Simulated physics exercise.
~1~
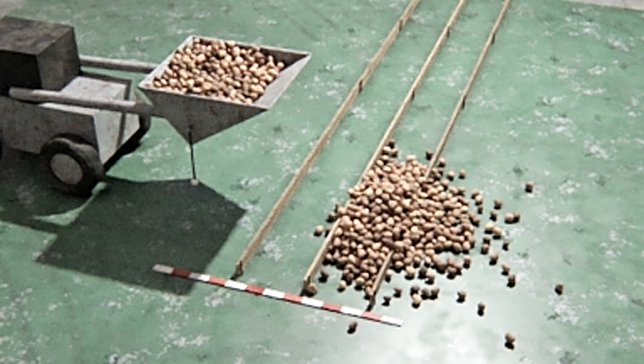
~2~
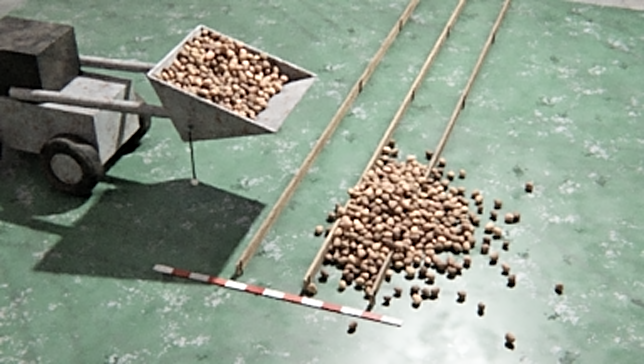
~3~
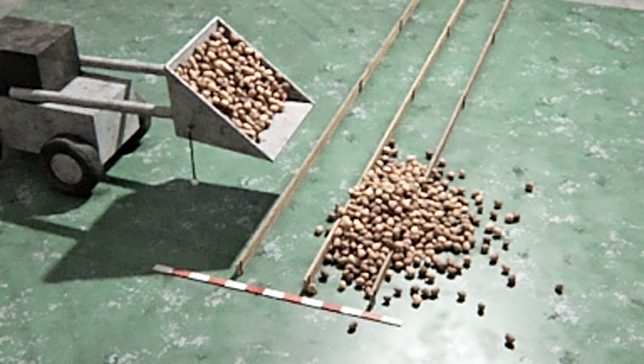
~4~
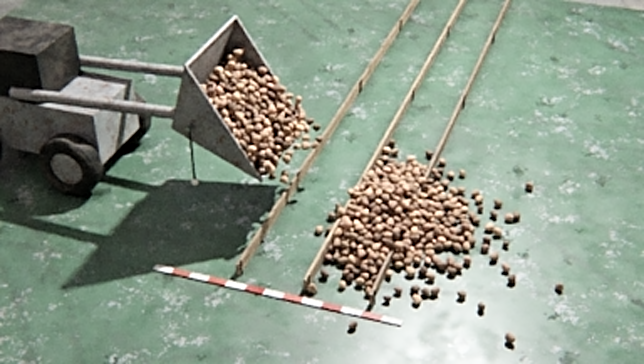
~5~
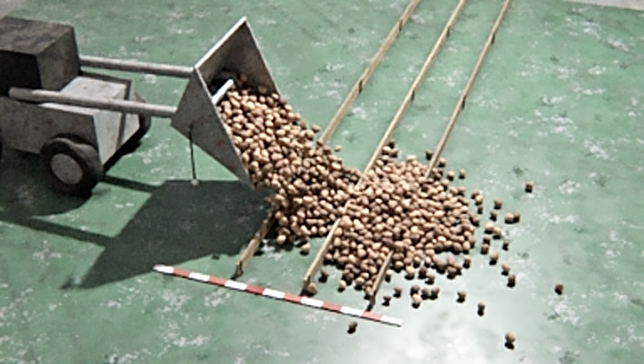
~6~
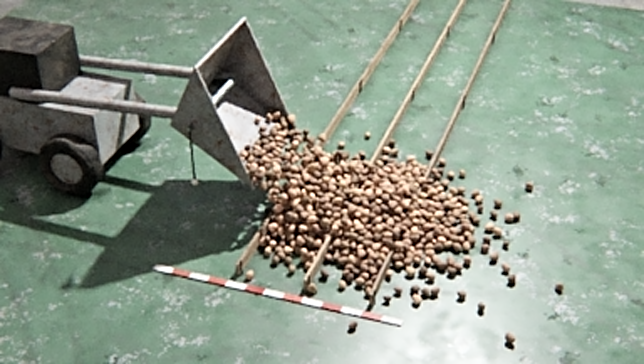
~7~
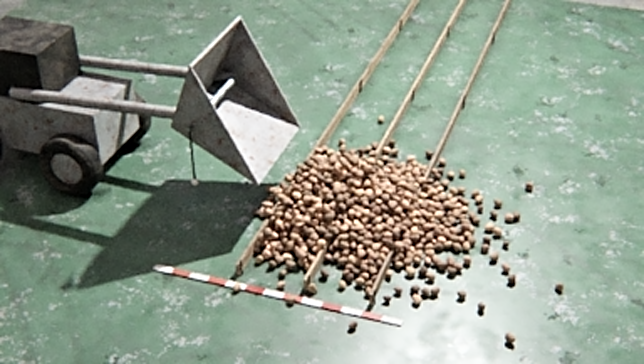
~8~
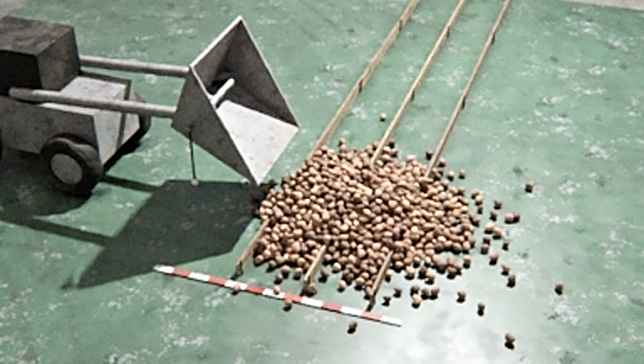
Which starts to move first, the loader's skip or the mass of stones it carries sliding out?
The skip moves first, tilting forward while the stones still sit inside it. Only once it is steeply tipped do the stones start sliding out to the right.
